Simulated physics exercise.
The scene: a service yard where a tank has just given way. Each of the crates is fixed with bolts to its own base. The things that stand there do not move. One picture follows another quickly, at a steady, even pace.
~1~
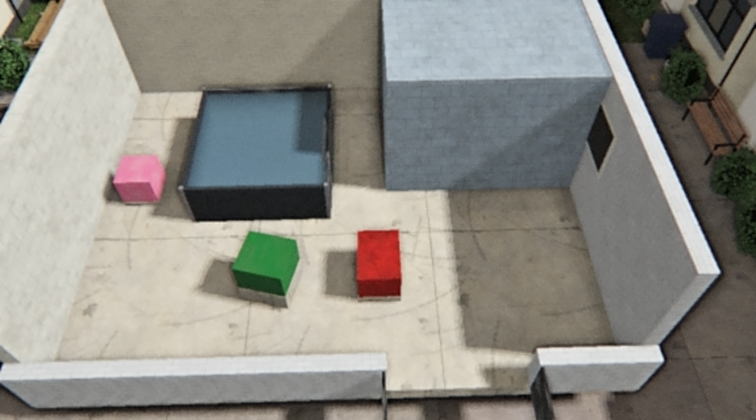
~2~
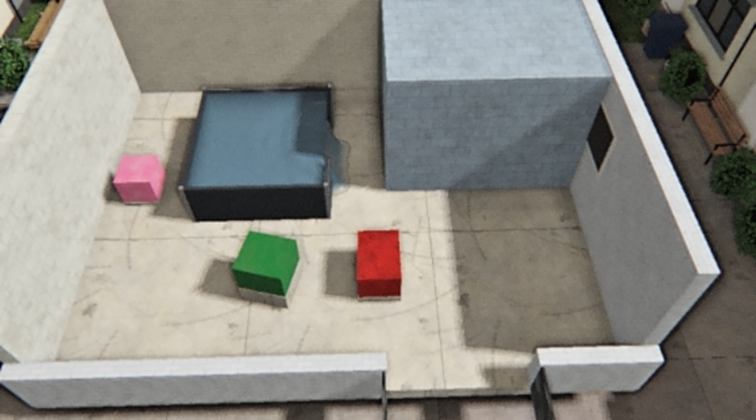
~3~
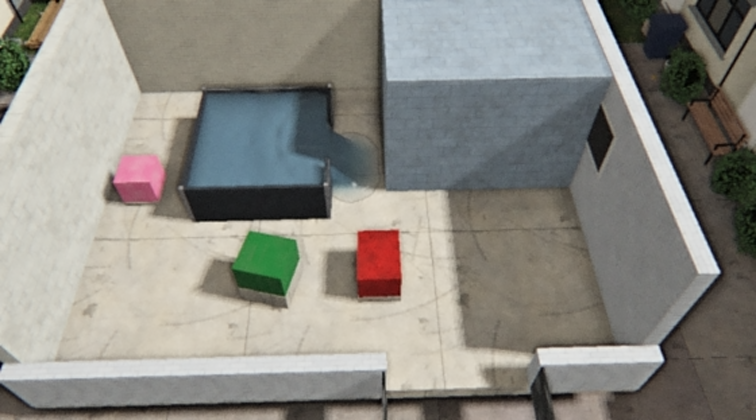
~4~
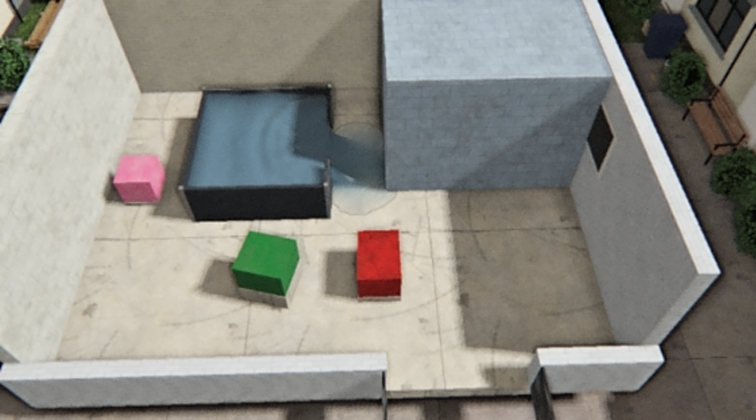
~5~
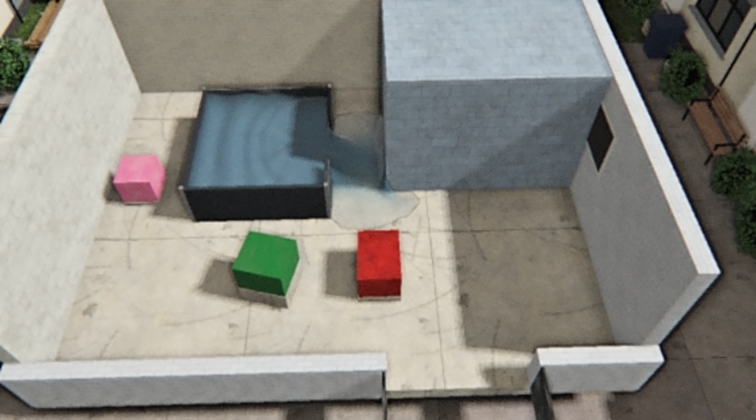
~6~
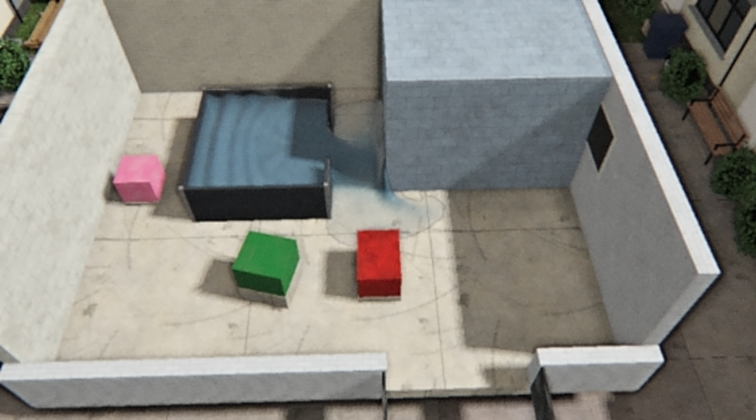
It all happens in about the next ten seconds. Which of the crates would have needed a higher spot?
Pink crate: Yes, it gets wet. Green crate: No, it stays dry. Red crate: Yes, it gets wet.
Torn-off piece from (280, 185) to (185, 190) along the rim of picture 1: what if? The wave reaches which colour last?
My pick is the crate marked pink.
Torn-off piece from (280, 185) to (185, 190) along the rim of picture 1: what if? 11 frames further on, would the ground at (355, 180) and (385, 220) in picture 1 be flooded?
Untouched, submerged.
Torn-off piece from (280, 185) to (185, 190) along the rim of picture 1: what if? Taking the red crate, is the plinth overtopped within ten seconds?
Result: Red is swamped.
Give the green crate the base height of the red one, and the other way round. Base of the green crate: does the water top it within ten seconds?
Well, the green crate is inundated then.
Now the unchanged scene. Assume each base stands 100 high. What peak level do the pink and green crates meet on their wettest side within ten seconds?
280 and 50 %, roughly.
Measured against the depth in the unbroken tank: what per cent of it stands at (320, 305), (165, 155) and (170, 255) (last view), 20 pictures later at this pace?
The depth comes out near 6, 0 and 2 per cent.
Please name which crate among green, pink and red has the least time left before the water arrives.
I'd pick the red-painted one.
A moment on, water covers 20 % of the floor; the pink crate not reached, the green crate not reached, the red crate water round its plinth.
Next, water covers 45 % of the floor; the pink crate not reached, the green crate water round its plinth, the red crate water round its plinth.
Then, water covers 65 % of the floor; the pink crate water round its plinth, the green crate water round its plinth, the red crate water round its plinth.
Later, water covers 95 % of the floor; the pink crate water round its plinth, the green crate water round its plinth, the red crate water round its plinth.
In the end, water covers 100 % of the floor; the pink crate was topped, the green crate stayed above the water, the red crate was topped.
